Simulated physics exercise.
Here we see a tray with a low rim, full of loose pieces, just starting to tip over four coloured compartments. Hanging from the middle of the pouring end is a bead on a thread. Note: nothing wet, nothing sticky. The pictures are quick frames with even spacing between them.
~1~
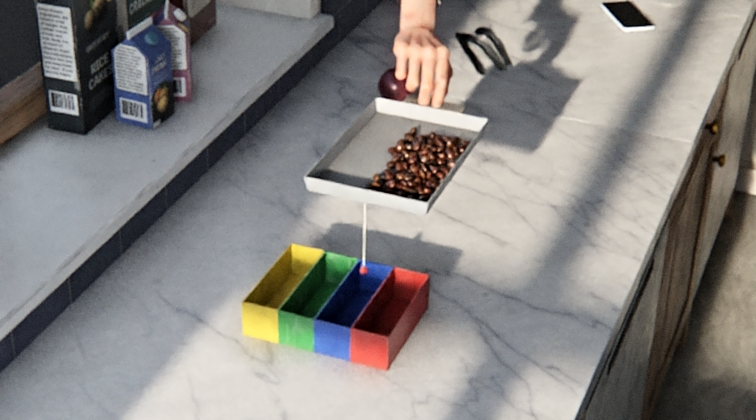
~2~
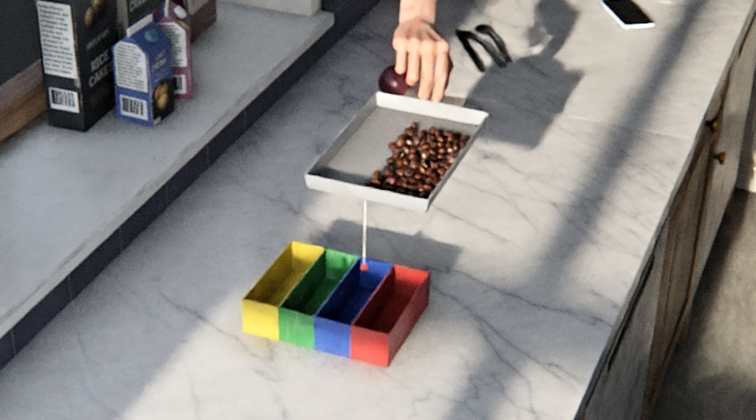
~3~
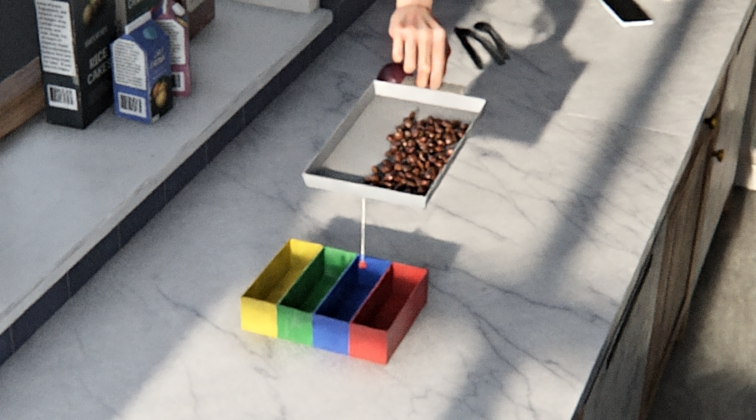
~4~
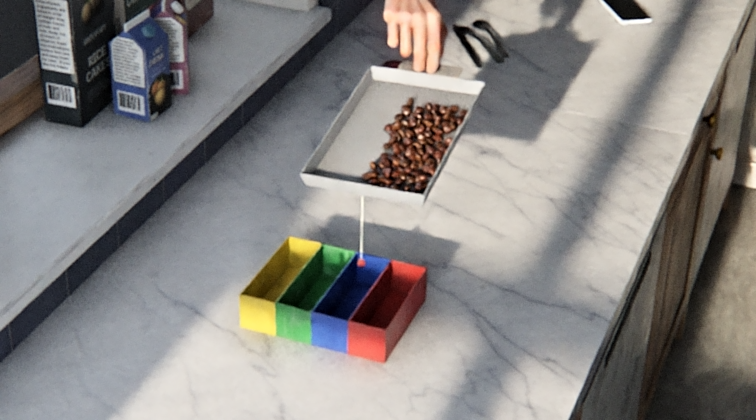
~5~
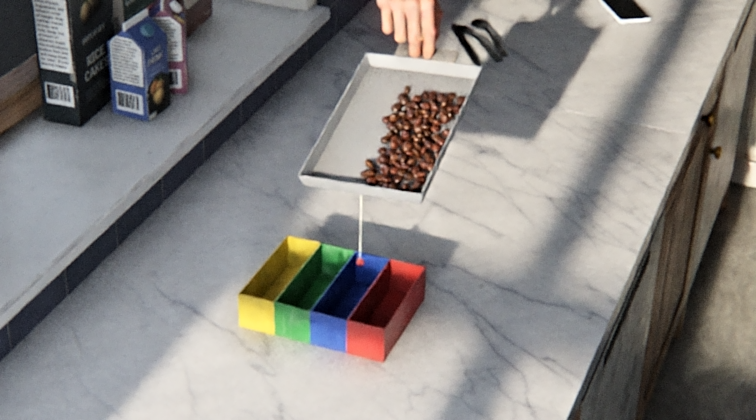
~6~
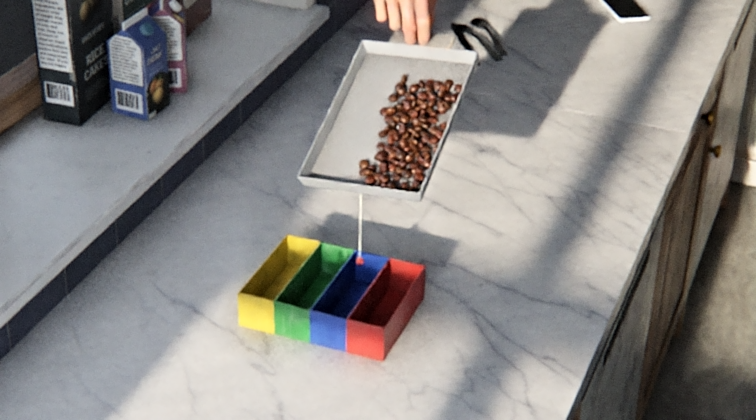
At the start, a hand holds a shallow tray of glossy brown pieces above four compartments coloured yellow, green, blue and red, with a bead hanging between. The hand then gradually tilts the tray, its far end rising while the pieces stay bunched toward the right side.
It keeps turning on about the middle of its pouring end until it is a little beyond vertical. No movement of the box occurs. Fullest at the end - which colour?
Green cell.
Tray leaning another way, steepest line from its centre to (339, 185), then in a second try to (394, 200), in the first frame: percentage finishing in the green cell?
First case about 50 percent; second case about 0 percent.
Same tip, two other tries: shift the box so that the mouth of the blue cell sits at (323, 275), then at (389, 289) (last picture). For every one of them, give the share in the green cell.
30 %, then 30 %.
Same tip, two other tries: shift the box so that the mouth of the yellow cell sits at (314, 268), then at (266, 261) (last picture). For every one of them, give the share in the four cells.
Estimate: 80 % first, 100 % second.
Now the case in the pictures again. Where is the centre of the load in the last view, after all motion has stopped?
(312, 313).
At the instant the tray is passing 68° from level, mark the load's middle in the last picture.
Its middle sits at about pixel (350, 178).
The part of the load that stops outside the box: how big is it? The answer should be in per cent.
Estimated share: About 0 %.
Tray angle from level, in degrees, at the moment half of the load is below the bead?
Around 105° of tilt.
Shortly afterwards, tray tipped steeply; all but a few on the tray; only a few falling or outside the box.
Next, tray tipped past a quarter turn; near a third on the tray; near a quarter in the green cell; a little in the yellow cell; a little in the blue cell; only a few in the red cell; a little falling or outside the box.
Some moments later, tray tipped past a quarter turn; near half in the green cell; near a quarter in the blue cell; near a quarter in the yellow cell; a little in the red cell.
In the end, tray tipped past a quarter turn; near half in the green cell; near a quarter in the blue cell; near a quarter in the yellow cell; a little in the red cell.
